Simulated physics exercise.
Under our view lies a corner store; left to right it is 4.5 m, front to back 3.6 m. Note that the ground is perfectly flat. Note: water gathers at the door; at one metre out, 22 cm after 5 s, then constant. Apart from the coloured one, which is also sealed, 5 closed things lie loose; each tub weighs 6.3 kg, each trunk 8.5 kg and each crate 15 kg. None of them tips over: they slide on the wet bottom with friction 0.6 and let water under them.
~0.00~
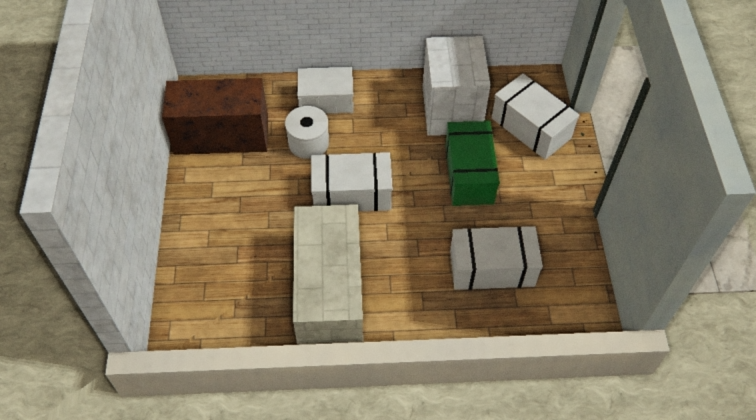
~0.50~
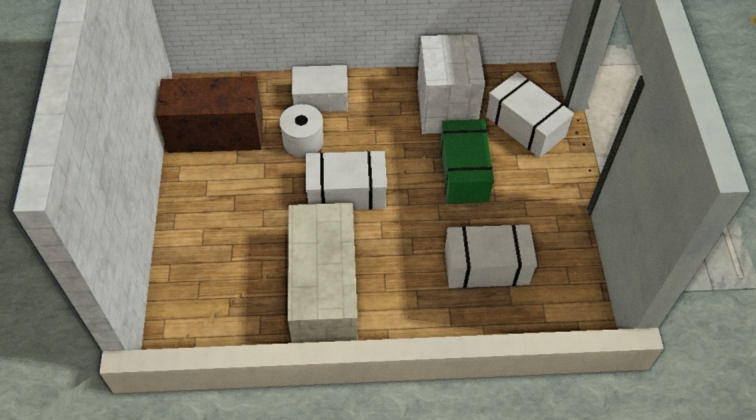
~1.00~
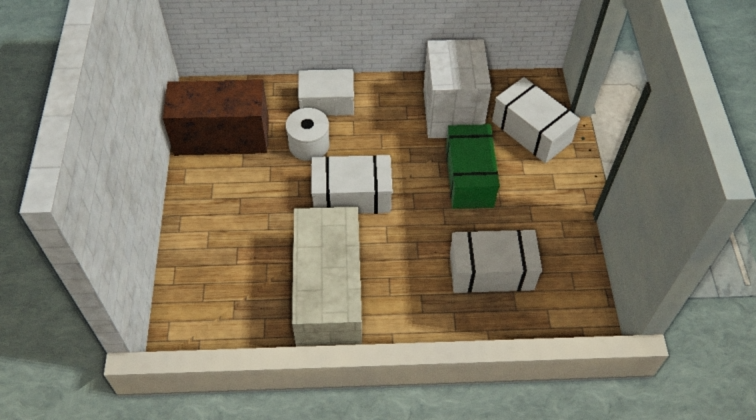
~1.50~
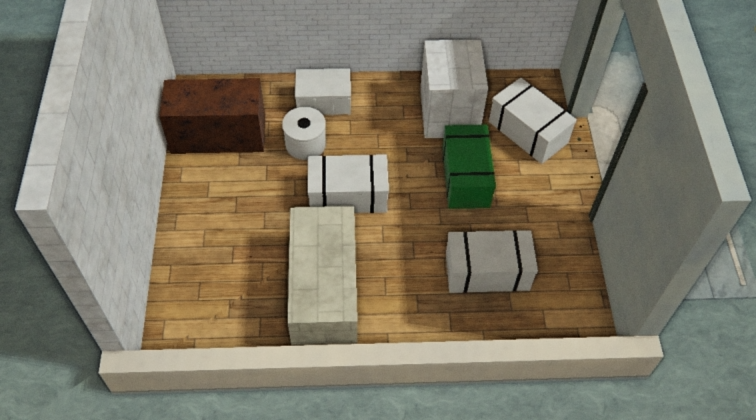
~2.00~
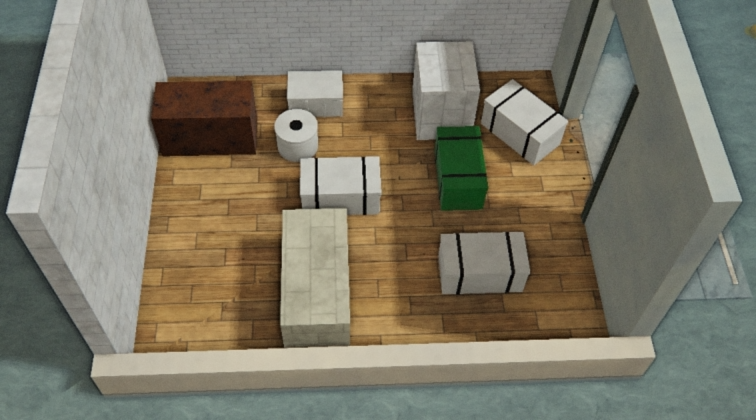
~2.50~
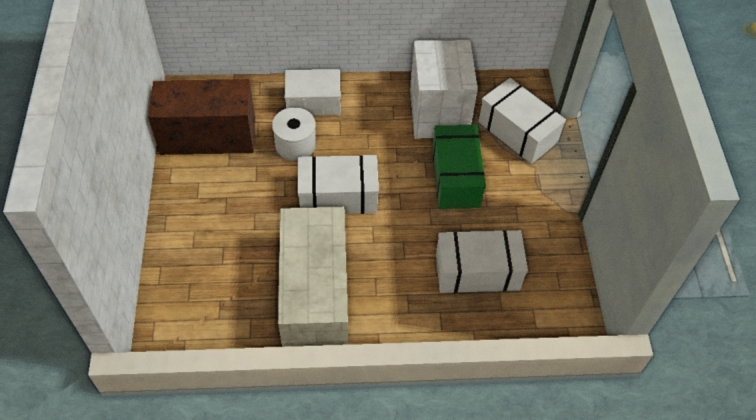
At the start, a green trunk, pale strapped boxes and a rust-brown block sit on a wooden floor, with dry ground outside. Bluish water then covers the ground around the walls, and finally a thin sheet edges in through the right-hand doorway, while everything inside stays put.
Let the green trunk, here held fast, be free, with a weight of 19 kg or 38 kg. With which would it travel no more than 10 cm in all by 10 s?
Neither amount keeps it steady.
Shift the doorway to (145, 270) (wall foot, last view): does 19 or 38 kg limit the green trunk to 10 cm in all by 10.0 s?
Then only the bigger mass works.
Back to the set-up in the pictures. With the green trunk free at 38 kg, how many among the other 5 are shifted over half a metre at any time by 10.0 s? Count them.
Answer: 5.
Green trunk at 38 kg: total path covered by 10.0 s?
150 cm or so in all.
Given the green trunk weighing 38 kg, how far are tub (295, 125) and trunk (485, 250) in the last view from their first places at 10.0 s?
They sit 80 cm and 80 cm away, in the order given.
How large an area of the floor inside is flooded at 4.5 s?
3.5 m2.
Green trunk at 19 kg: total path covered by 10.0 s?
It would cover some 200 cm all told.
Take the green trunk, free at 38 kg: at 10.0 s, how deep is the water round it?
Around 9 cm.
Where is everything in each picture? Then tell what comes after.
In the first picture, the green trunk at (473, 152), on the bottom; 0.0 m2 under water; 0 of 6 have shifted.
In the second picture, the green trunk at (468, 150) rests on the ground; 0.0 m2 under water; 0 of 6 have shifted.
In the third picture, the green trunk at (473, 155), on the bottom; 0.0 m2 under water; 0 of 6 have shifted.
In the fourth picture, the green trunk at (470, 155) rests on the ground; 0.0 m2 under water; 0 of 6 have shifted.
In the fifth picture, the green trunk at (462, 157) rests on the ground; water covers 0.0 m2; 0 of 6 have shifted.
In the sixth picture, the green trunk at (460, 155) rests on the ground; water covers 0.3 m2; 0 of 6 have shifted.
After 3.5 s the green trunk would be 0 cm from its start with 19 kg and 0 cm from its start with 38 kg; 2 cm of water round it then.
After 4.5 s the green trunk would be 23 cm from its start with 19 kg and 0 cm from its start with 38 kg; 6 cm of water round it then.
After 7.0 s the green trunk would be 145 cm from its start with 19 kg and 74 cm from its start with 38 kg; 6 cm of water round it then.
After 10.0 s the green trunk would be 218 cm from its start with 19 kg and 173 cm from its start with 38 kg; 9 cm of water round it then.
